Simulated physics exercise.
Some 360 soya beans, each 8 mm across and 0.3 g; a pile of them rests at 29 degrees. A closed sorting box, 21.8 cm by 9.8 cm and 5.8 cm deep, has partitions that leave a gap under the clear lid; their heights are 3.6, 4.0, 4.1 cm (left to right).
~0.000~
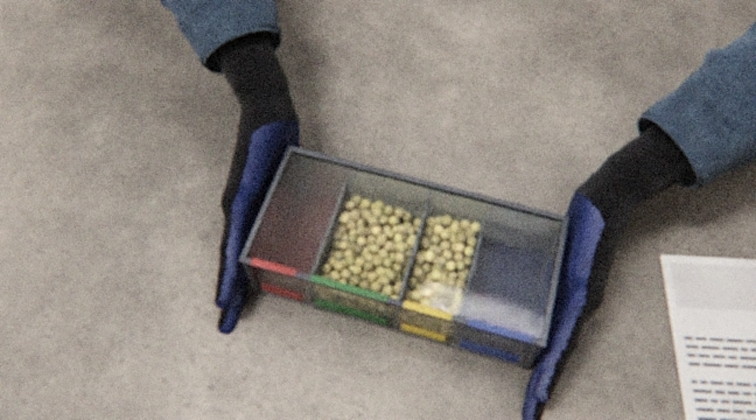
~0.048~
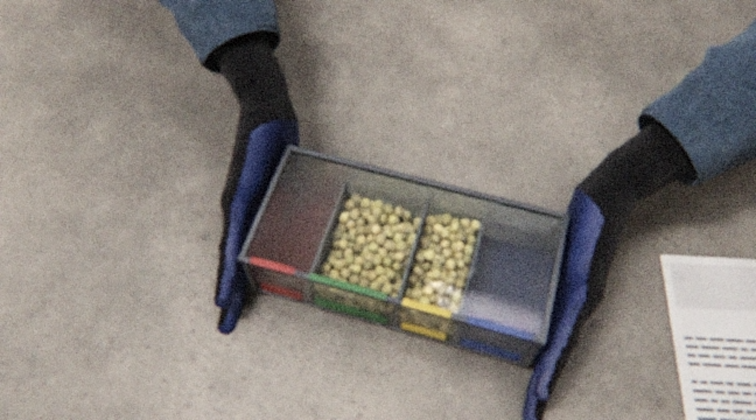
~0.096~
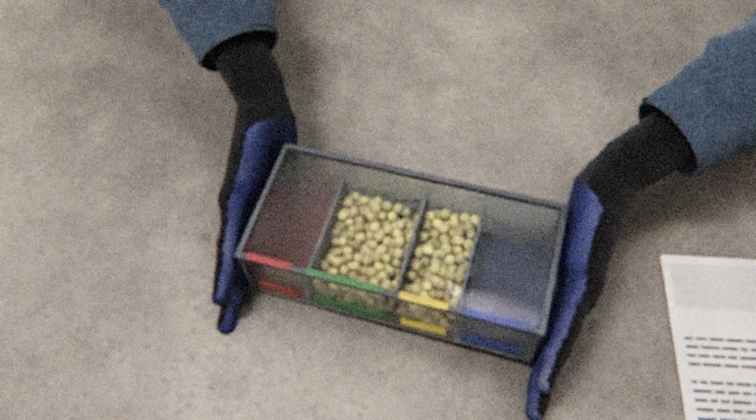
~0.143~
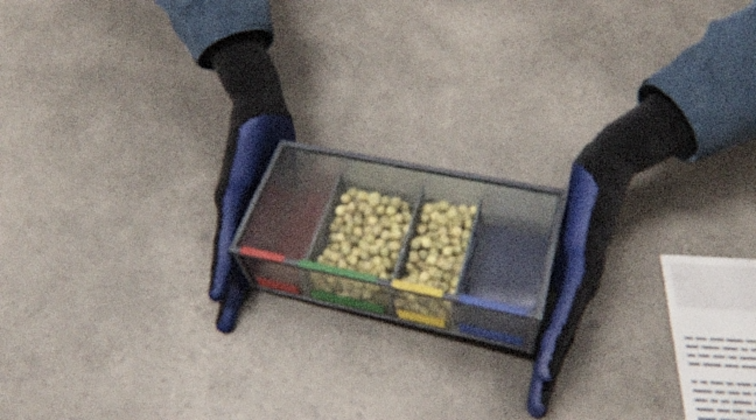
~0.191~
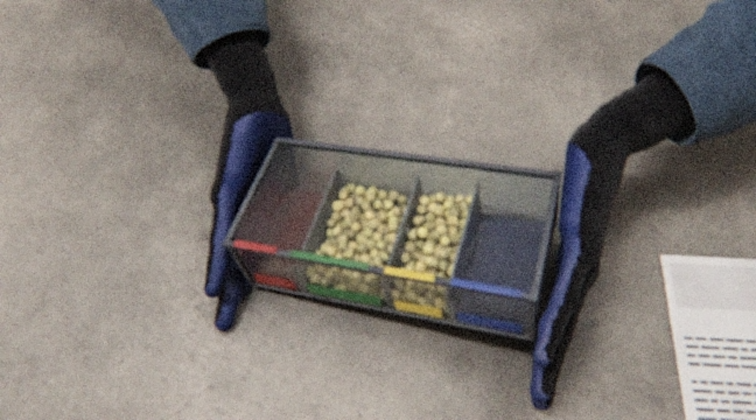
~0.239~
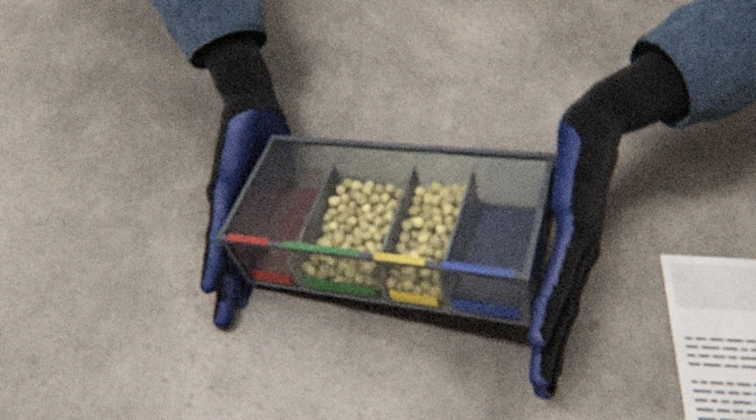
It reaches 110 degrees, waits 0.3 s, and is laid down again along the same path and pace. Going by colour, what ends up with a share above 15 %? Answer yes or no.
Red compartment: Yes; blue compartment: No; green compartment: Yes; yellow compartment: Yes.
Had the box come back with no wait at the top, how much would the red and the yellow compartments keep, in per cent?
Then: Red 50; yellow 20.
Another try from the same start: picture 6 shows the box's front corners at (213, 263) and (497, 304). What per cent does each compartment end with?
Red 45; blue 0; green 25; yellow 30.
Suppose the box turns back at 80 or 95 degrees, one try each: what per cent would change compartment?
Some 25 and 50 per cent.
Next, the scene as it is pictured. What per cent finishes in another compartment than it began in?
Roughly 60 per cent.
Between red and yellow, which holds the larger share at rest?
It is the red one.
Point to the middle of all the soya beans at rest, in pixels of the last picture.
Around (344, 225).
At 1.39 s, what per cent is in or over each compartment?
Red 35, blue 0, green 40, yellow 25.
After 1.39 s, tilt 110 degrees; red 35 %, green 40 %, yellow 25 %.
After 2.15 s, tilt 57 degrees; red 45 %, green 35 %, yellow 25 %.
After 2.94 s, tilt 0 degrees; red 45 %, green 30 %, yellow 20 %.
In the end, at 3.5 s, red 45 %, blue 0 %, green 30 %, yellow 20 %.
